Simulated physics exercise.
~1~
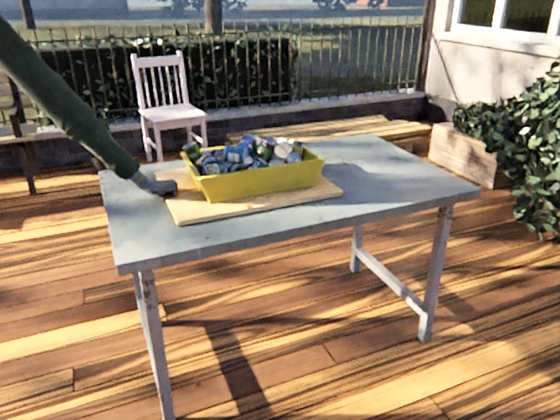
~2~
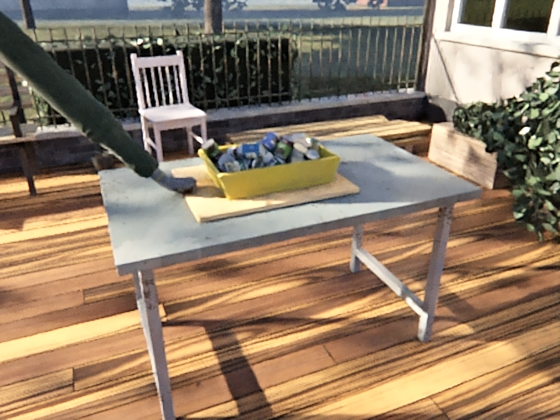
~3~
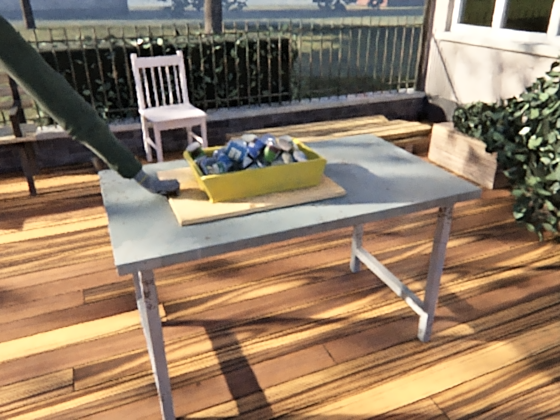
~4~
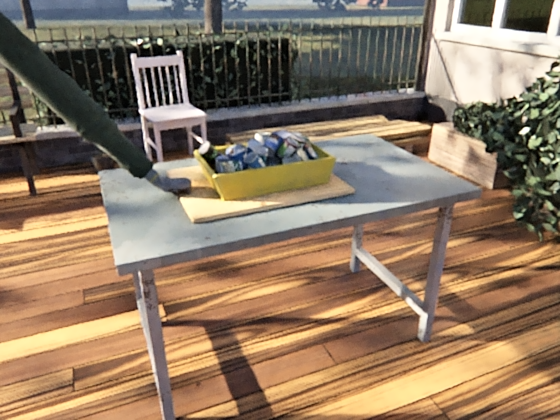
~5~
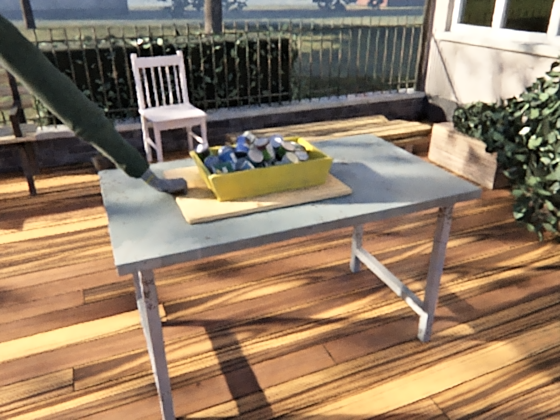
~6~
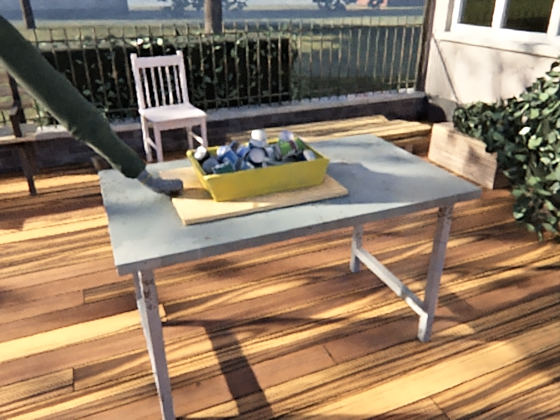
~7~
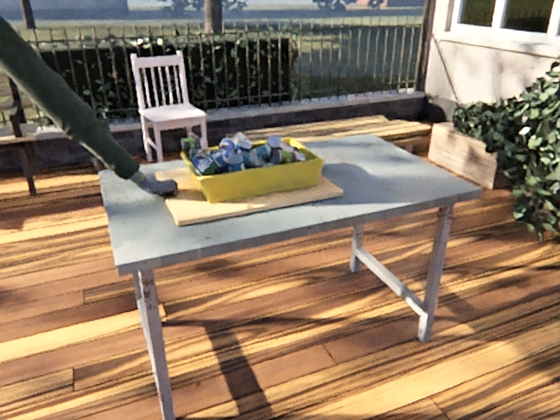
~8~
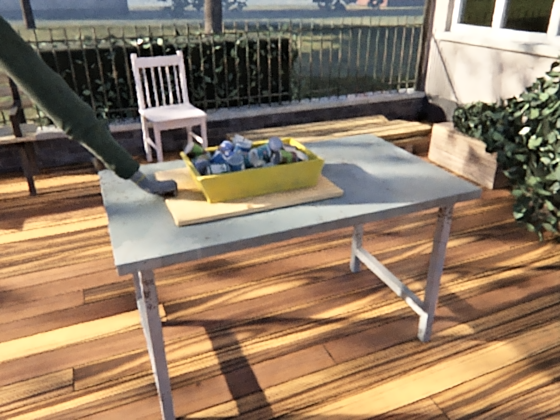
A yellow basket heaped with small blue, green and silvery tins sits on a pale wooden board atop a grey-blue table on a sunlit timber deck. The fixed view looks slightly down, with a white chair, hedge and railing behind and a leafy planter at the right. A dark green arm reaches in from the upper left to the board's left end. It slides board and basket a short way right, draws them back left, then moves them right again. They ease back leftward in smaller shifts, the tins jostling, and finish near where they started, the basket still full.
